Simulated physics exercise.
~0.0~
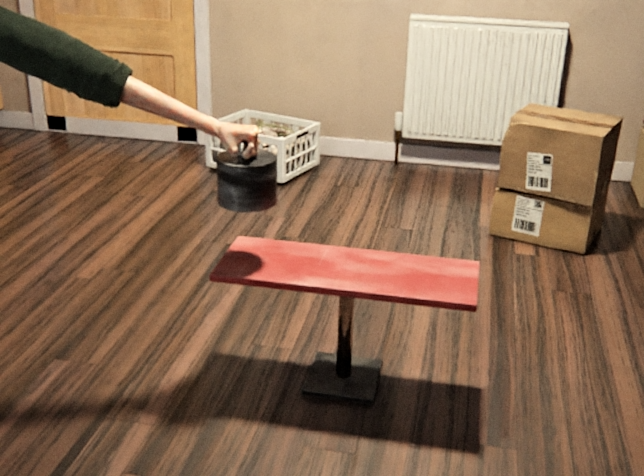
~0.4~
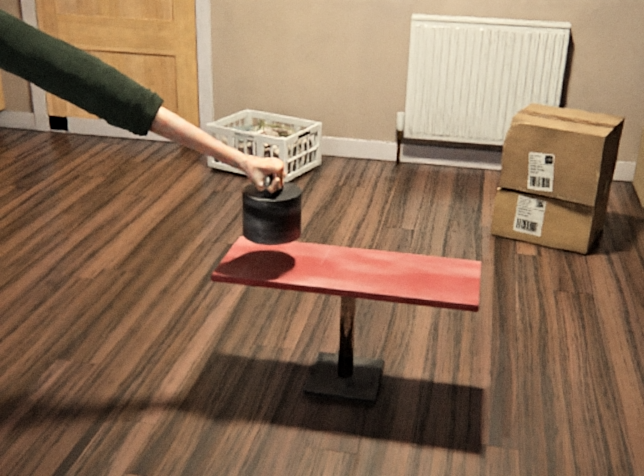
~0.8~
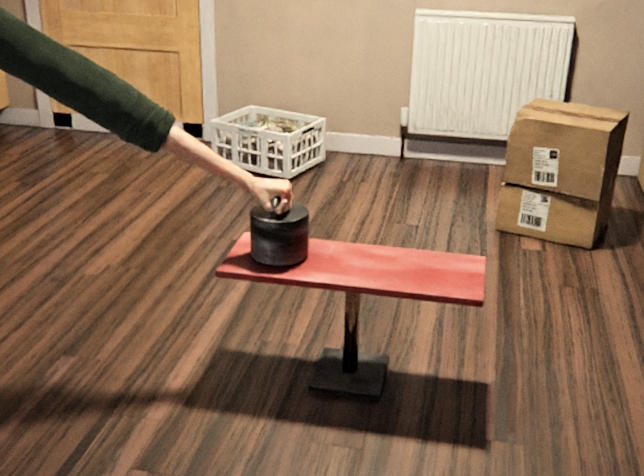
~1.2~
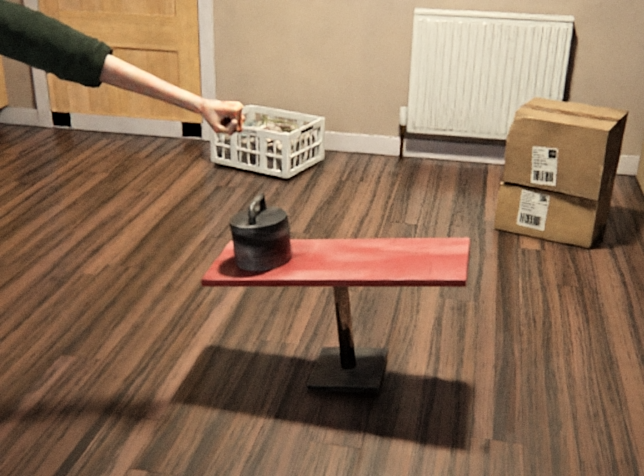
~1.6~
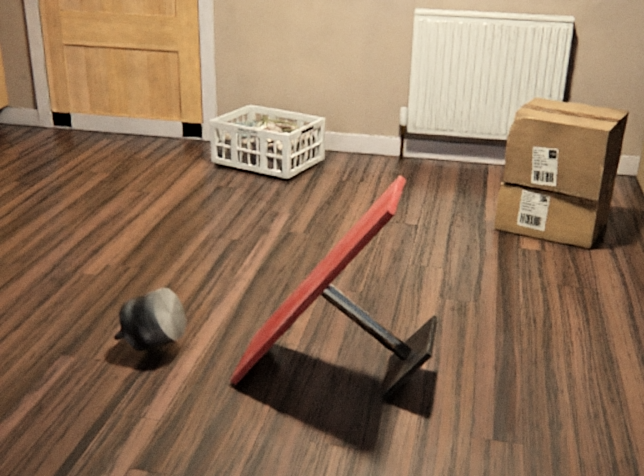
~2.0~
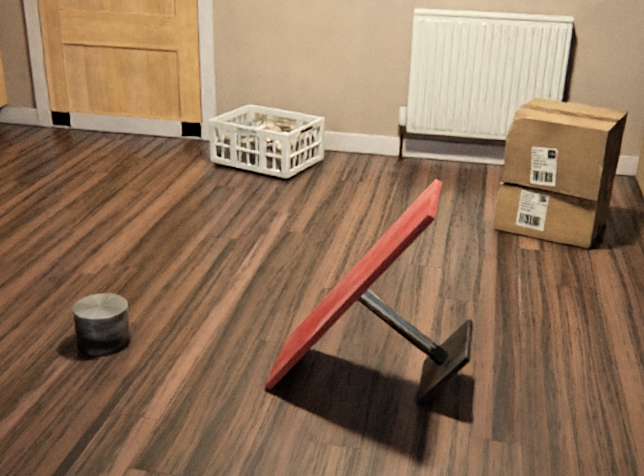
An arm in a dark green sleeve lowered a round black object onto the left end of a narrow red stand and let go. The stand tipped over to the left, and the object fell off and ended upside down on the floor.
